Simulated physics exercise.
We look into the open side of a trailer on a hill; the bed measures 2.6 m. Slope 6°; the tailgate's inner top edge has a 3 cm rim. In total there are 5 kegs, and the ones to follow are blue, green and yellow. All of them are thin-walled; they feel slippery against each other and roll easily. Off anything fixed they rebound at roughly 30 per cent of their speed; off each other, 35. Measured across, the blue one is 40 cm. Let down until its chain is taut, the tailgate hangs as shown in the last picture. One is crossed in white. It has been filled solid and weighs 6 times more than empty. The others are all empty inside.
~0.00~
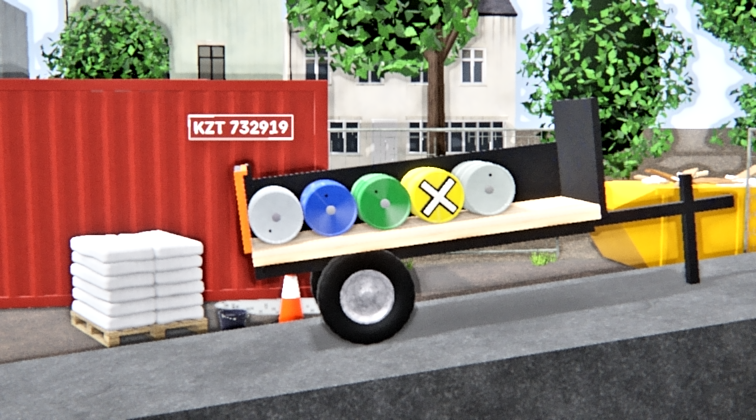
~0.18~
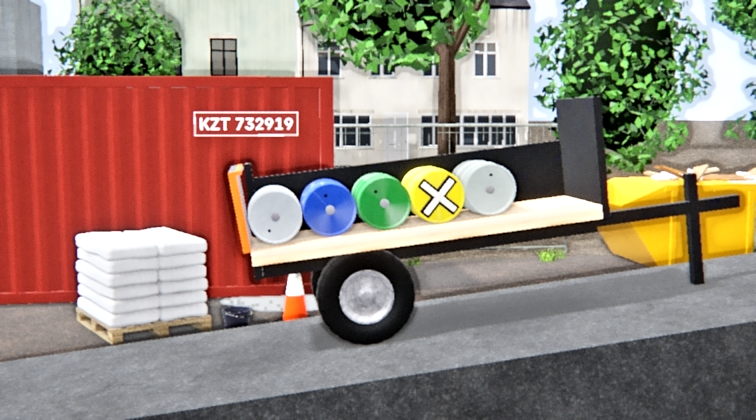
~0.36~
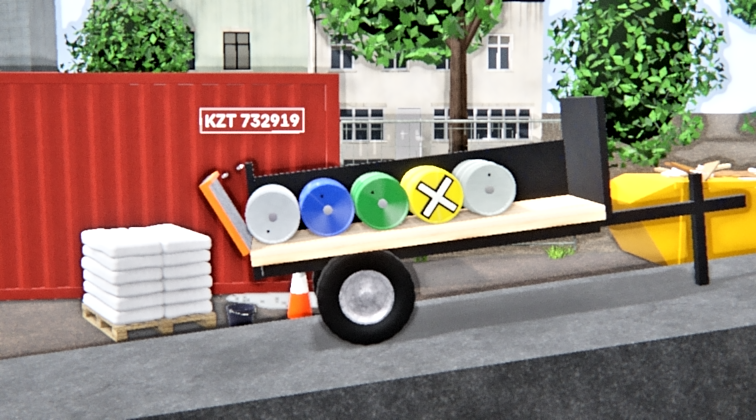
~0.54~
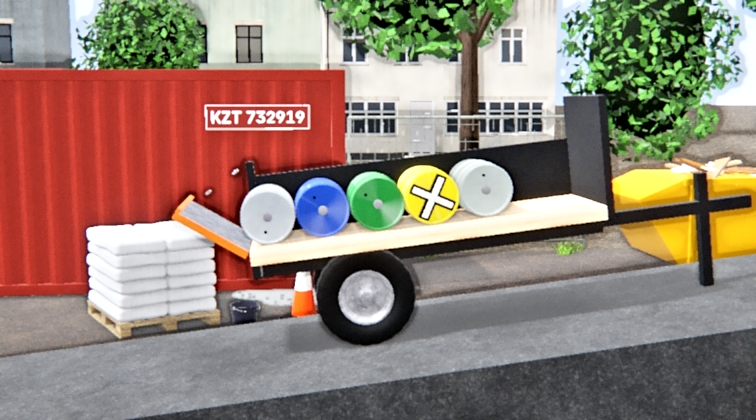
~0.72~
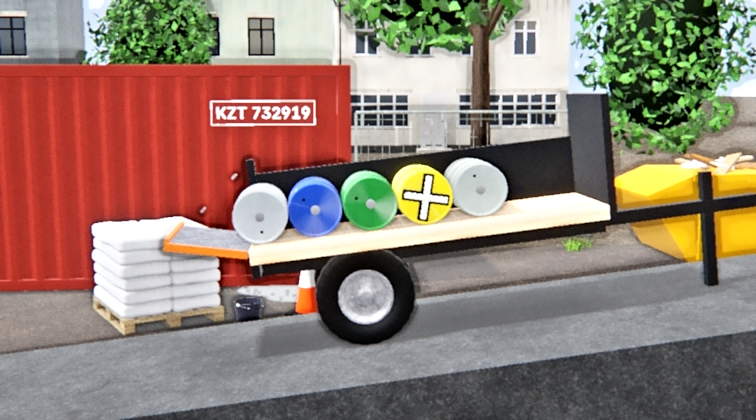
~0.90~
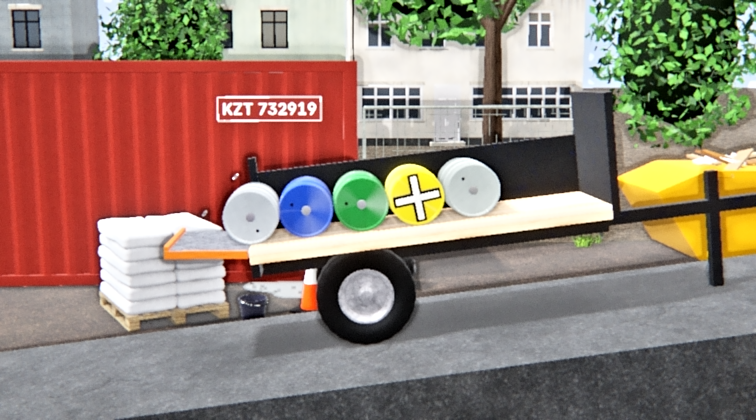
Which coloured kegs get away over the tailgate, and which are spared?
Blue: Escapes; green: Escapes; yellow: Is retained.
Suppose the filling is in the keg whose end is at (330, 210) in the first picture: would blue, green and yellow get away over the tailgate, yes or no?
Blue stays on, green stays on, yellow stays on.
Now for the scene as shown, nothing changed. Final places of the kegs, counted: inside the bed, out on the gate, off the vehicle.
Respectively 1, 1, 3.
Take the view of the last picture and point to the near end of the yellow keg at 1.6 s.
I'd put it somewhere around (365, 204) in that view.
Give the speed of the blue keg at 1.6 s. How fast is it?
Roughly 0.6 m/s.
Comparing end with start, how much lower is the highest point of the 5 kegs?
Drop: Approx. 20 centimetres.
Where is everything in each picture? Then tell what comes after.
In the first frame, blue at (332, 211), green at (386, 204), yellow at (438, 197); gate 84° above level, tip at (238, 174); white cross at (438, 197).
In the second frame, blue at (331, 211), green at (385, 204), yellow at (439, 197); gate 80° above level, tip at (232, 175).
In the third frame, blue at (328, 211), green at (383, 204), yellow at (437, 197); gate 59° above level, tip at (204, 187).
In the fourth frame, blue at (323, 211), green at (378, 204), yellow at (433, 198); gate 30° above level, tip at (176, 217).
In the fifth frame, blue at (315, 211), green at (371, 204), yellow at (426, 197); gate 7° above level, tip at (167, 247).
In the sixth frame, blue at (306, 212), green at (362, 205), yellow at (417, 198); gate 1° above level, tip at (167, 255).
After 1.6 s, blue is on the bed, 5 cm short of the hinge, rolling left; green is on the bed, 45 cm short of the hinge, rolling left; yellow is on the bed, 85 cm short of the hinge, rolling left; 0 gone off the back.
After 2.5 s, blue is on the gate, 45 cm past the hinge, rolling left; green is on the gate, 5 cm past the hinge, rolling left; yellow is on the bed, 35 cm short of the hinge, rolling left; 1 gone off the back.
After 3.6 s, blue is out on the ground; green is dropping off the gate; yellow is on the gate, 25 cm past the hinge, rolling left; 3 gone off the back.
At rest (5.6 s), blue is out on the ground; green is off the vehicle; yellow is on the gate, 20 cm past the hinge; 3 gone off the back.
